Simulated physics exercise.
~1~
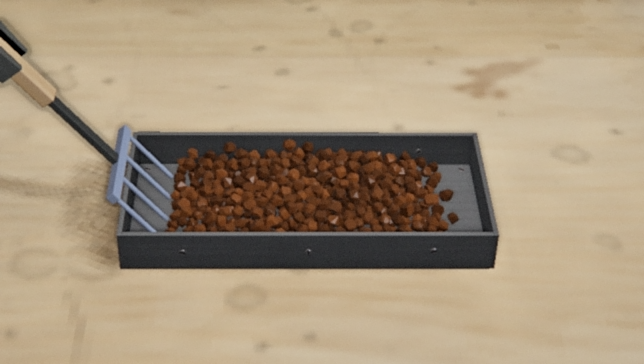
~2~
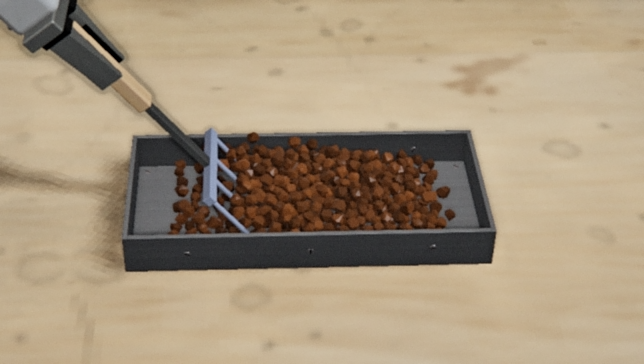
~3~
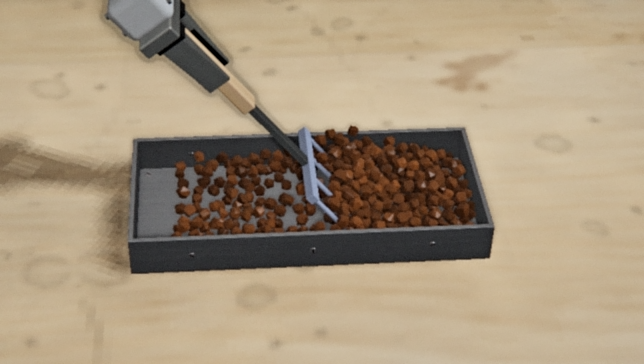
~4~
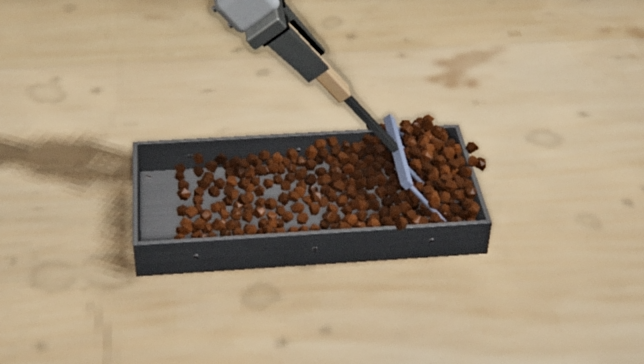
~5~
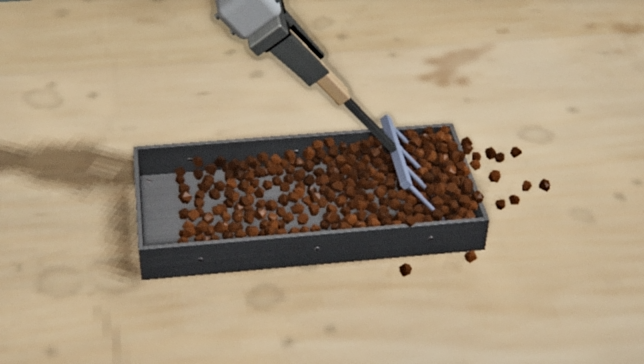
On a pale wooden tabletop, seen from above at an angle, a long dark grey tin holds a heap of reddish-brown pellets. A robot arm reaches in from the upper left, holding a blue-grey comb at the tin's left end. The comb sweeps right through the pellets, pushing many ahead while others slip between its teeth and stay behind. Near the right end the pellets pile up high and begin to tip over the wall. Several spill onto the wood beyond the right end and in front, while most remain spread inside the tin.
